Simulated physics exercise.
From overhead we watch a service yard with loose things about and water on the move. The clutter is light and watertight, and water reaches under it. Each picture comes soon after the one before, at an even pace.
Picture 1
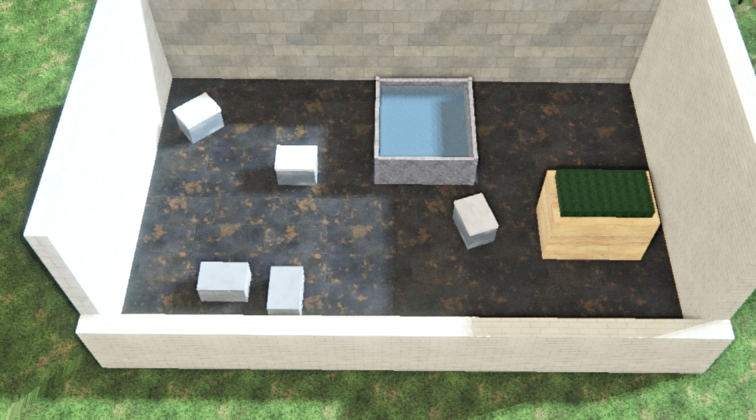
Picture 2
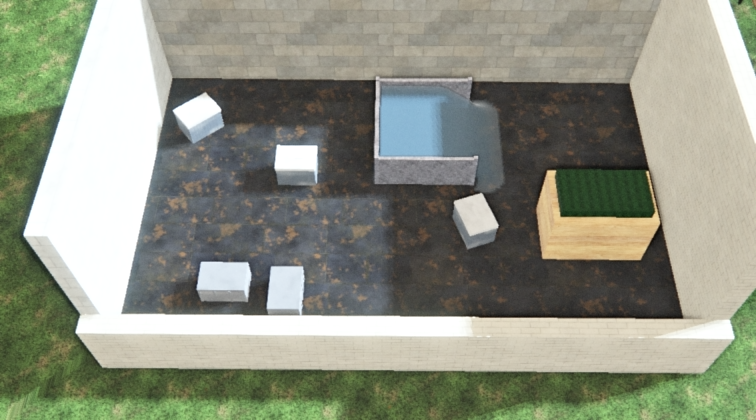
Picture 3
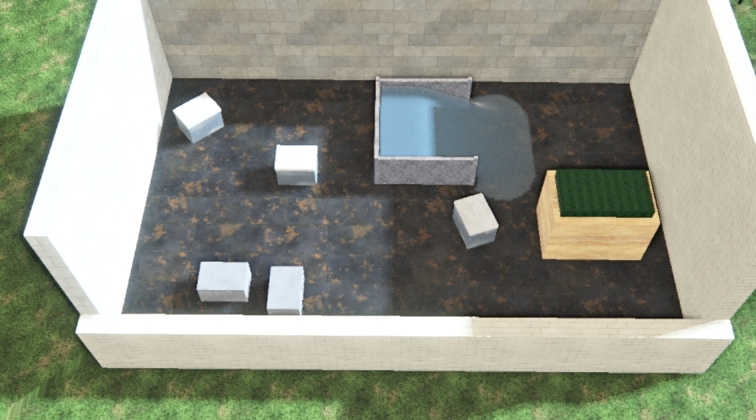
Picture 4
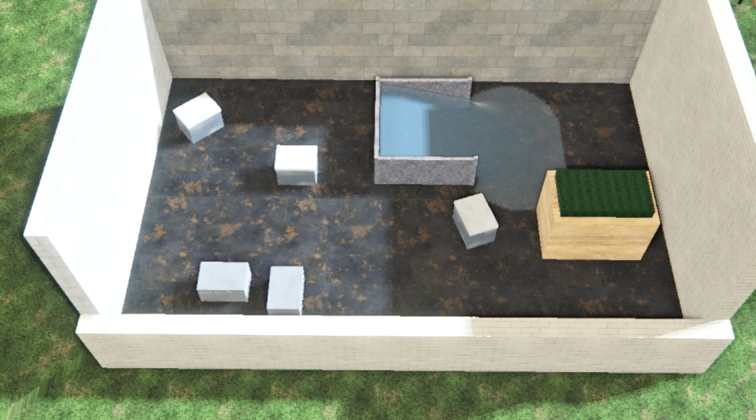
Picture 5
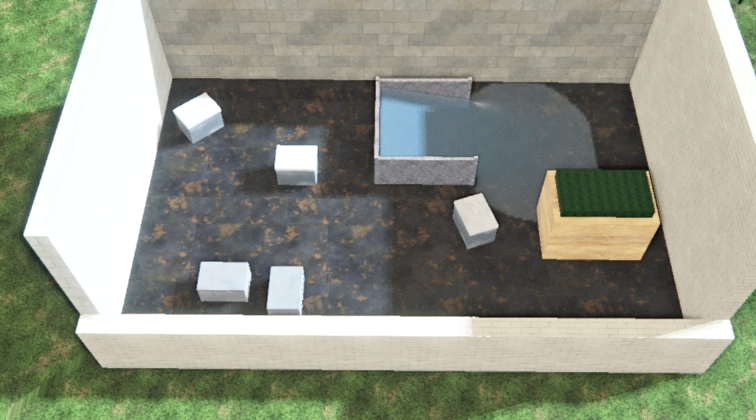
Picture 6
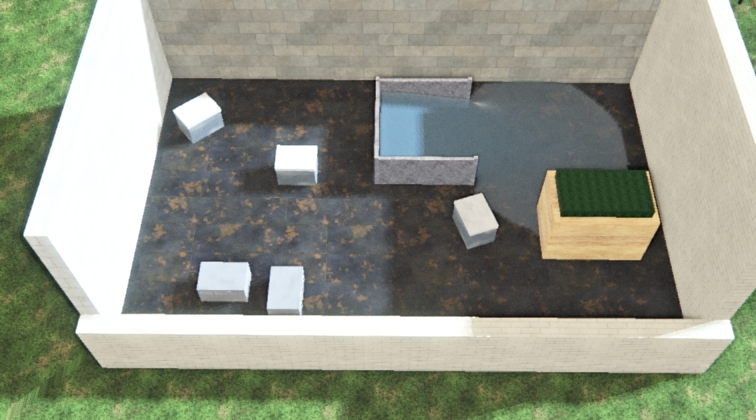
Water poured out of the open right side of a small walled tank and spread in a widening sheet across the dark floor, reaching the wooden planter, while the pale chests stayed where they were.
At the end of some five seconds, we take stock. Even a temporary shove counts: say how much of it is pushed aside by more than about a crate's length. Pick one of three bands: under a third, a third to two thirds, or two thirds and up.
Under a third.
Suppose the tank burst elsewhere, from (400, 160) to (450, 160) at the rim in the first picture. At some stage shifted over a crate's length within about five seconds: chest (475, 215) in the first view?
From what the pictures show, it travelled at least that.
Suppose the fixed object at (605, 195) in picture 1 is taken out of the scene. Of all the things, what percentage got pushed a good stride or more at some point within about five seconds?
Result: Approx. 0 %.
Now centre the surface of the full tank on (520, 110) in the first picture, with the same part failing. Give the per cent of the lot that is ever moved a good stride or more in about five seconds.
I reckon around 0 percent of them.
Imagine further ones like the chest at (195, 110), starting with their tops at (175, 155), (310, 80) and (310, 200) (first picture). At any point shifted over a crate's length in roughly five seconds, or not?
Okay, in order the twins go nowhere much, nowhere much, nowhere much.
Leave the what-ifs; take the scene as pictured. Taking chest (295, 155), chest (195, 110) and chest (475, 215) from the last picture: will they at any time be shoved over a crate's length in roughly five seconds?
First under that distance, second under that distance, third displaced that much.
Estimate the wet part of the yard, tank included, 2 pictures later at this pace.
25 per cent, roughly.
A moment on, 0 of 5 are well off their spots; 0 afloat.
Next, 0 of 5 are well off their spots; 0 afloat.
Later, 0 of 5 are well off their spots; 0 afloat.
In the end, 1 of 5 are well off their spots, and 1 have been at some point; 0 afloat.
